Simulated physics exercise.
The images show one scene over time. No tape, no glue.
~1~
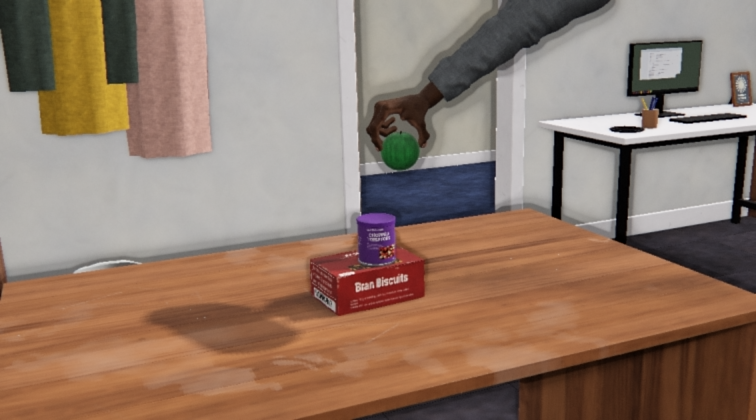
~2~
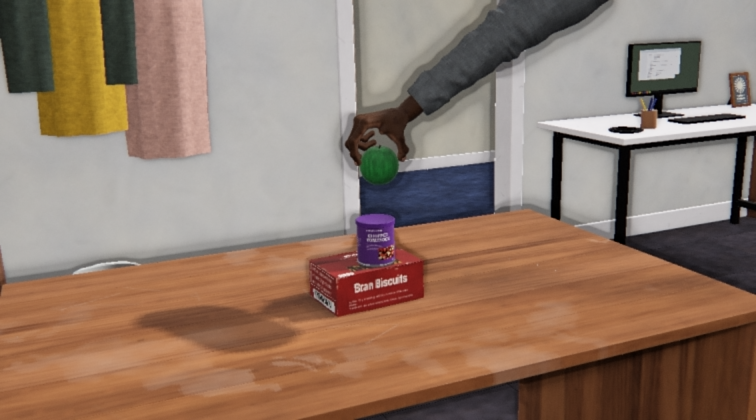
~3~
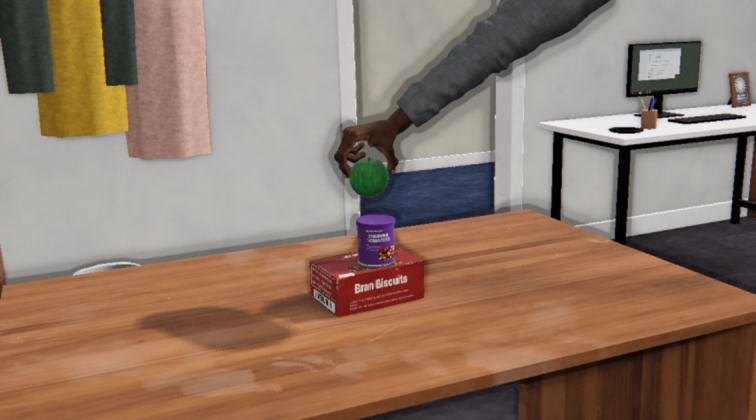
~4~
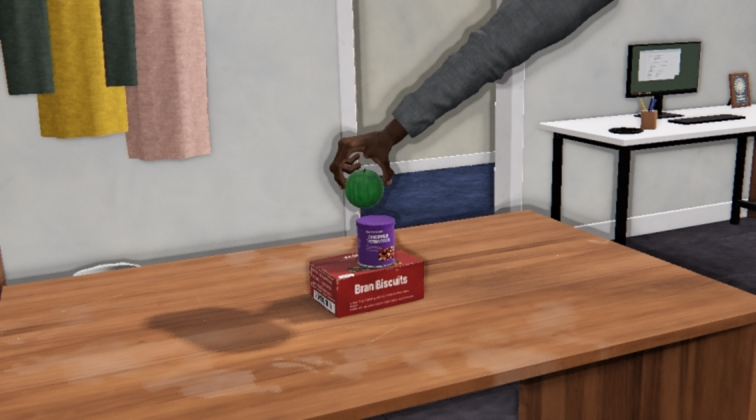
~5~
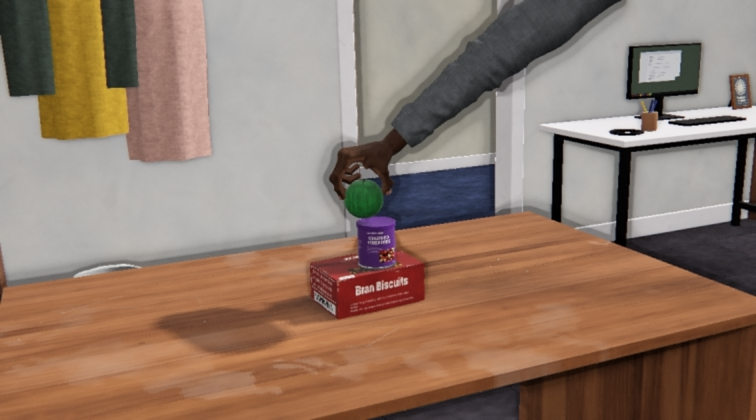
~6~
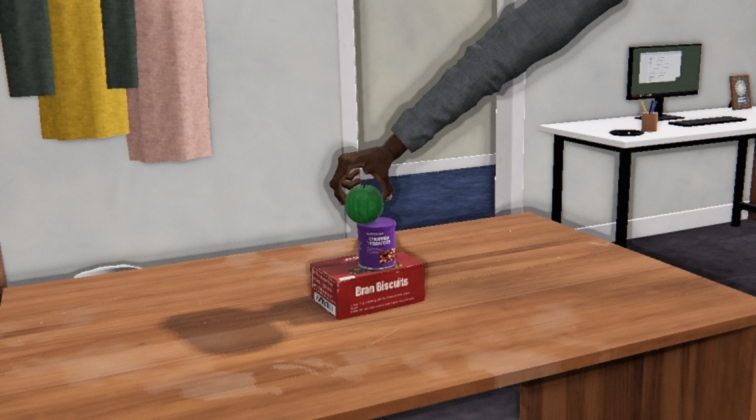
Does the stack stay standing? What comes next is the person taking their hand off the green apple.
Safe.
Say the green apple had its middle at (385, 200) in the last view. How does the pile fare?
In the end the pile does not fall.
Then, 0.40 s on from there, no change.
Then, 1.00 s on from there, green apple resting near (364, 205).
In the end, all 3 unmoved. At the end, from the last picture's camera, green apple near (364, 205). The pile stays up.
